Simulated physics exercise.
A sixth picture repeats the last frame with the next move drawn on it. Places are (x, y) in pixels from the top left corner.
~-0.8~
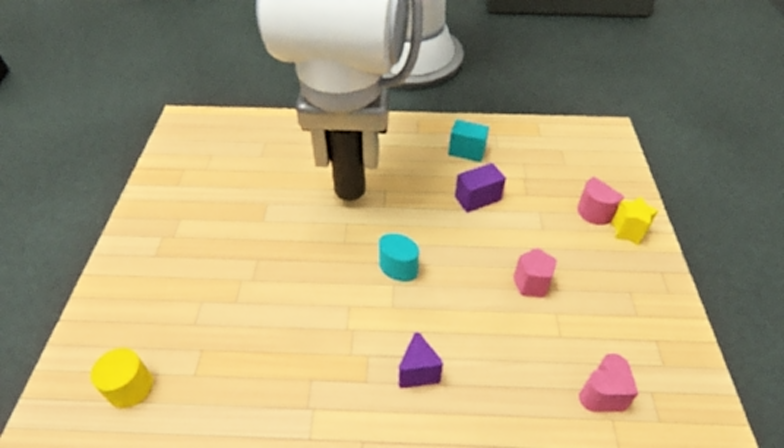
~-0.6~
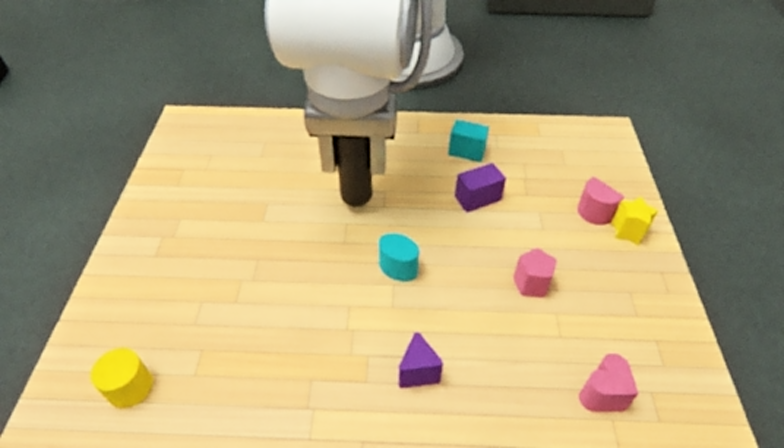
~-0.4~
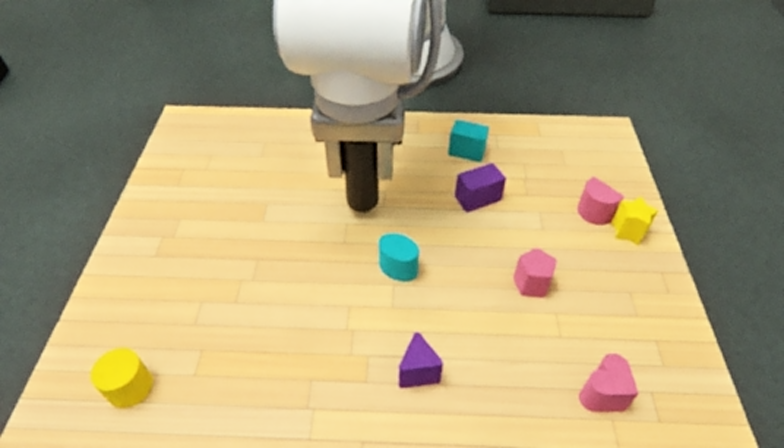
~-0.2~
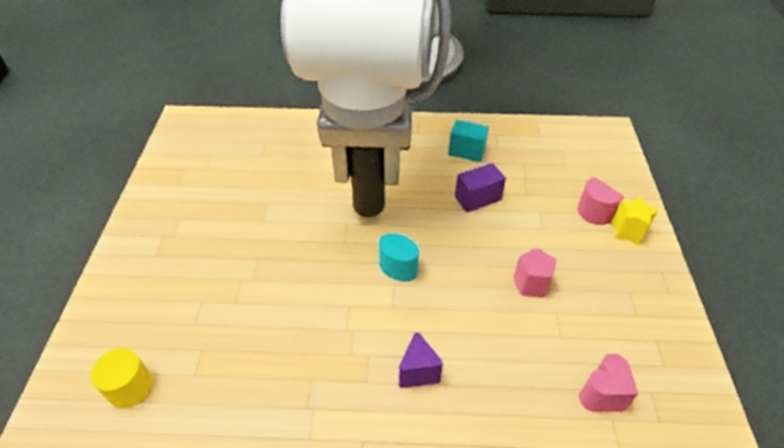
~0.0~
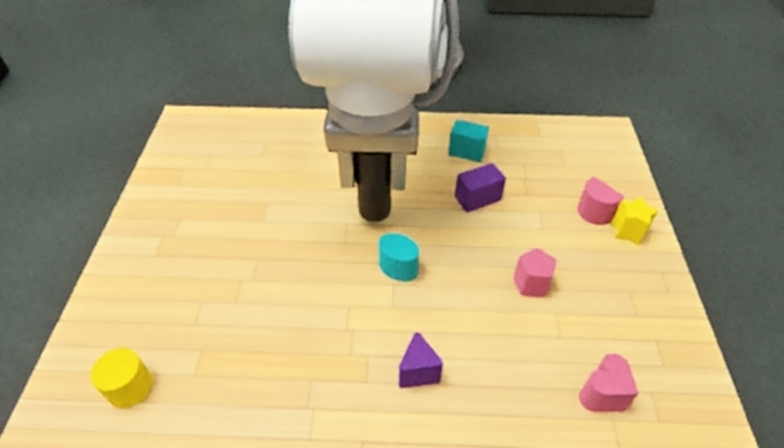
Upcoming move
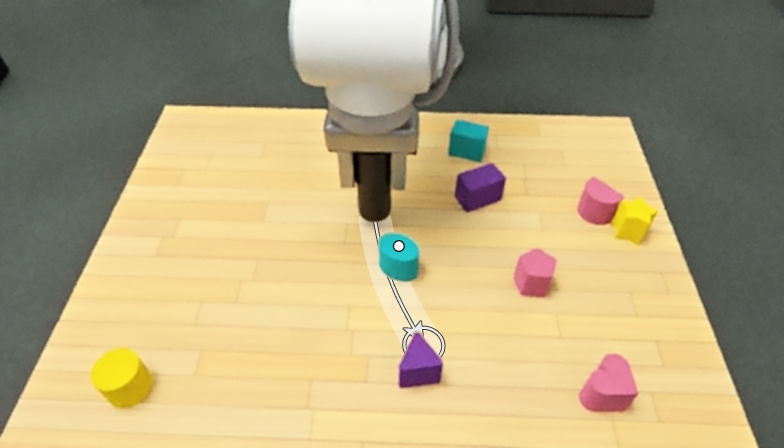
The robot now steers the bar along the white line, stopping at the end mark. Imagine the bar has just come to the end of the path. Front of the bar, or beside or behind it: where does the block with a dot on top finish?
It escapes to one side.
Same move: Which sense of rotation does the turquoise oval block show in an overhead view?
Anticlockwise, looking down.
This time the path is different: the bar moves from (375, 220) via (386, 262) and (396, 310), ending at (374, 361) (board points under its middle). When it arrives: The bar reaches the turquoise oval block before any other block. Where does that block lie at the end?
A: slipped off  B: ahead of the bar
The answer is A.
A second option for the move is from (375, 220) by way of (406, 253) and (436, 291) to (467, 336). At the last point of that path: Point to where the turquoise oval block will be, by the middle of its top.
Located at (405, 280).
The line goes from (375, 220) over (390, 279) to (424, 345); the dot is on the turquoise oval block.
What follows on the original path. One third of the way, bar at (383, 250); turquoise oval block at (409, 260), turned 20° anticlockwise.
Two thirds of the way, bar at (400, 292); turquoise oval block at (437, 284), turned 100° anticlockwise.
At the end, bar at (425, 337); turquoise oval block at (447, 291), turned 140° anticlockwise; purple triangular block at (422, 367).
